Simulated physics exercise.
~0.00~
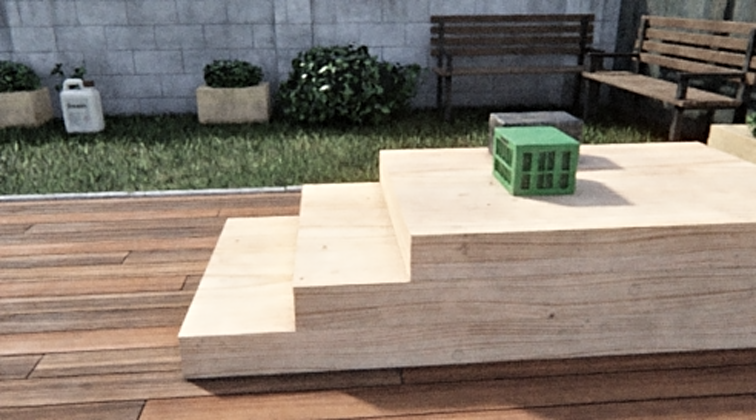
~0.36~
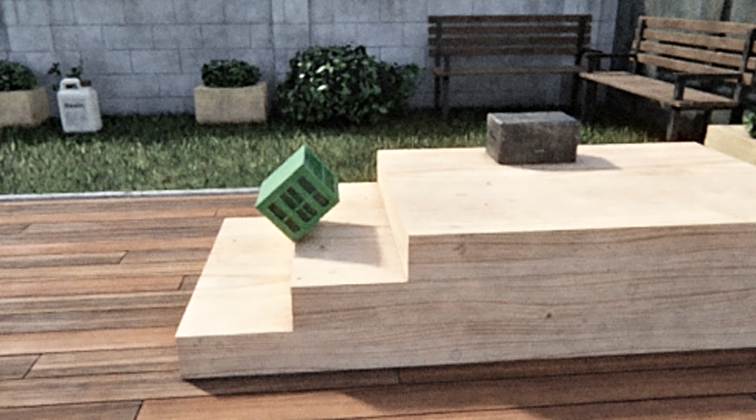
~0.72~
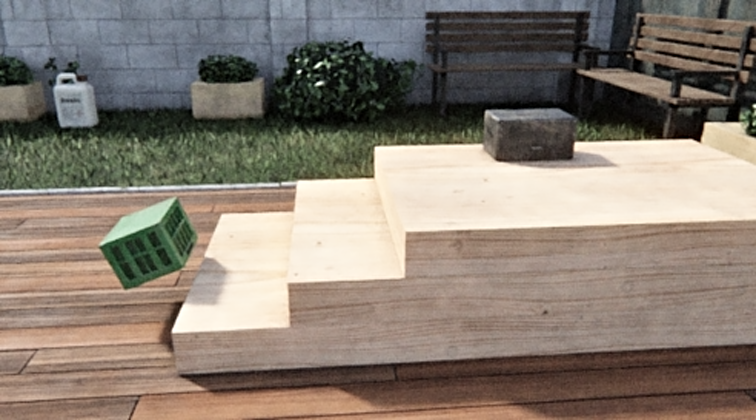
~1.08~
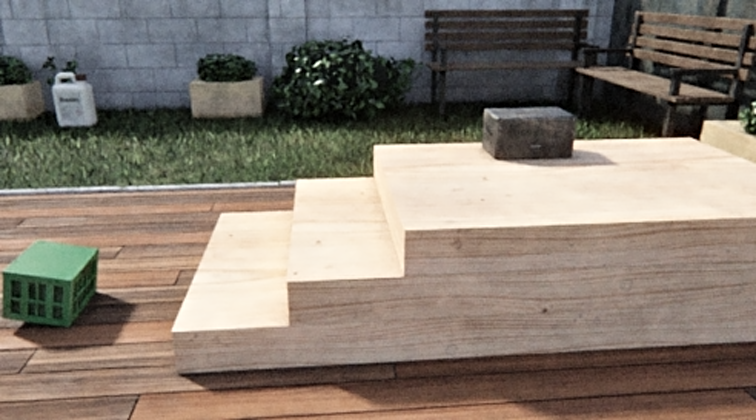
A green crate slides left off a wooden platform, tumbles past the steps and lands on the deck.
